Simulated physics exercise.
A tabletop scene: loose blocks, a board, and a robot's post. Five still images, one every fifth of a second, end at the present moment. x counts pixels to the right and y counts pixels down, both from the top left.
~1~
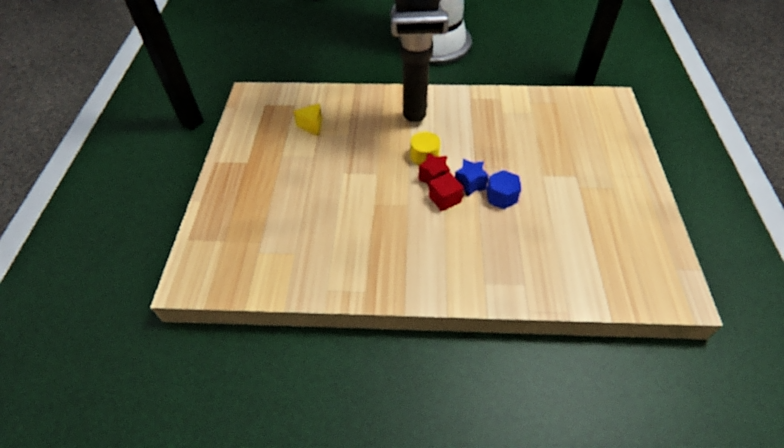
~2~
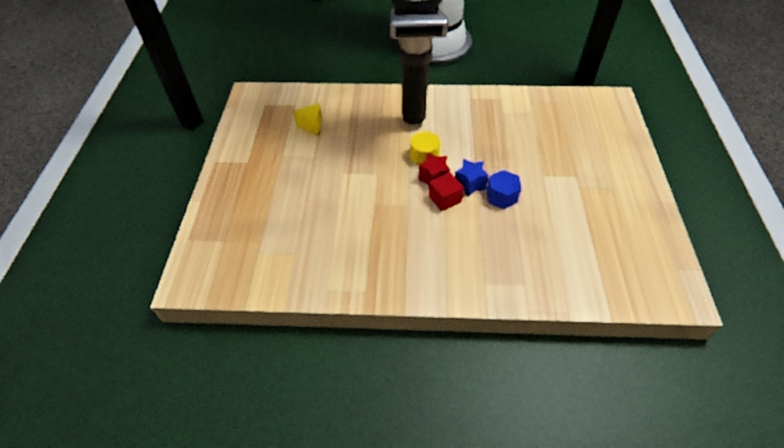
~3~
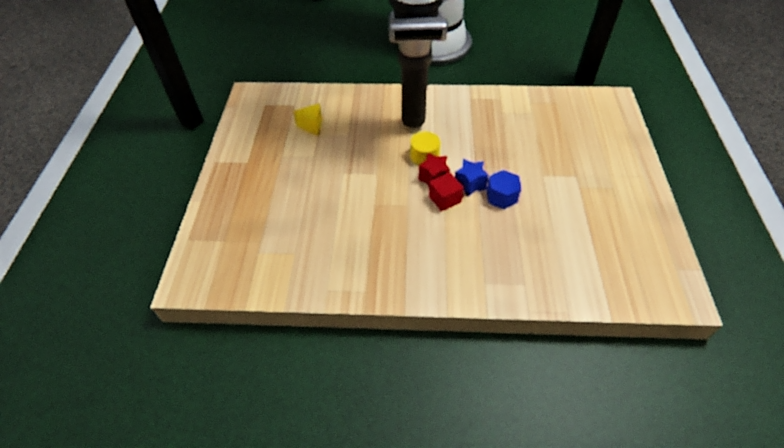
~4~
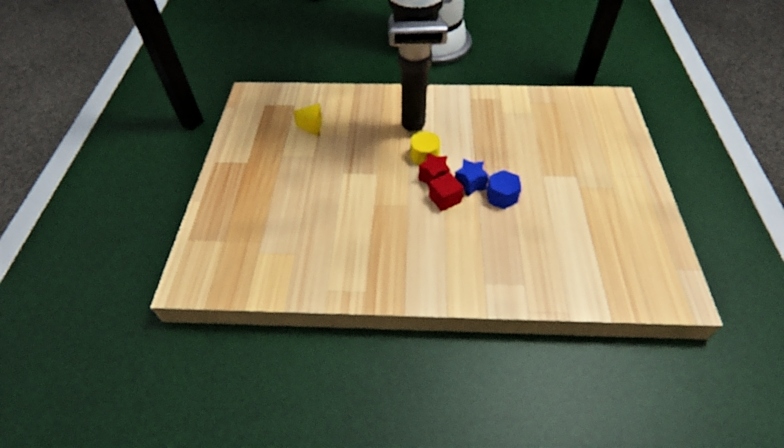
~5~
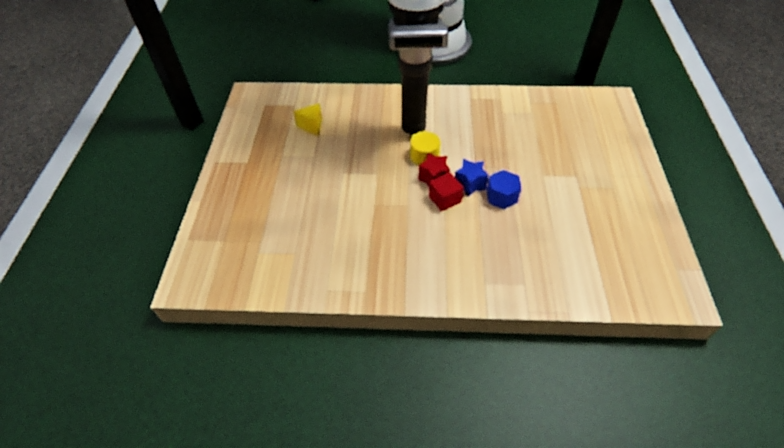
The video shows a robot's dark post above a wooden board holding a yellow wedge-like block and a cluster of yellow, red and blue blocks; the post shifts slightly toward the viewer, while the blocks stay still.
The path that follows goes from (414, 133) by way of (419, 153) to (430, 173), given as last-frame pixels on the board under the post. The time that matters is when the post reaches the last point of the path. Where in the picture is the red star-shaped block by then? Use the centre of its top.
When the path ends, it will be at (444, 201).
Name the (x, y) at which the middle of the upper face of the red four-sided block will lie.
My best guess is (467, 215).
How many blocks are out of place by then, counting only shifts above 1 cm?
That push would leave three or more blocks displaced by more than about 1 cm.
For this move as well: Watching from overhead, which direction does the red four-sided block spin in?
Viewed from the top, it goes anticlockwise.
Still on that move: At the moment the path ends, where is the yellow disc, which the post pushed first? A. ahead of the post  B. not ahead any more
A (ahead of the post)
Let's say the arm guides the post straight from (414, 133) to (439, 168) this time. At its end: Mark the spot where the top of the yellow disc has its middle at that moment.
It is going to be at (431, 173).
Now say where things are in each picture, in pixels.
In the first frame, lower end of the post at (415, 115), tops of blocks, yellow disc at (426, 141), red star-shaped block at (436, 164), red four-sided block at (447, 184), blue star-shaped block at (473, 169).
In the second frame, post at (414, 117), blocks as before.
In the third frame, post at (414, 120), blocks as before.
In the fourth frame, post at (414, 124), blocks as before.
In the fifth frame, post at (414, 127), yellow disc at (426, 141), red star-shaped block at (436, 164), red four-sided block at (447, 184), blue star-shaped block at (473, 169).
The first path, step by step. Halfway along, post at (419, 147); yellow disc at (429, 157); red star-shaped block at (439, 178), turned 15° anticlockwise; red four-sided block at (455, 195), turned 15° anticlockwise.
At the end, post at (430, 167); yellow disc at (436, 179); red star-shaped block at (444, 201), turned 30° anticlockwise; red four-sided block at (467, 215), turned 30° anticlockwise; blue star-shaped block not moved.
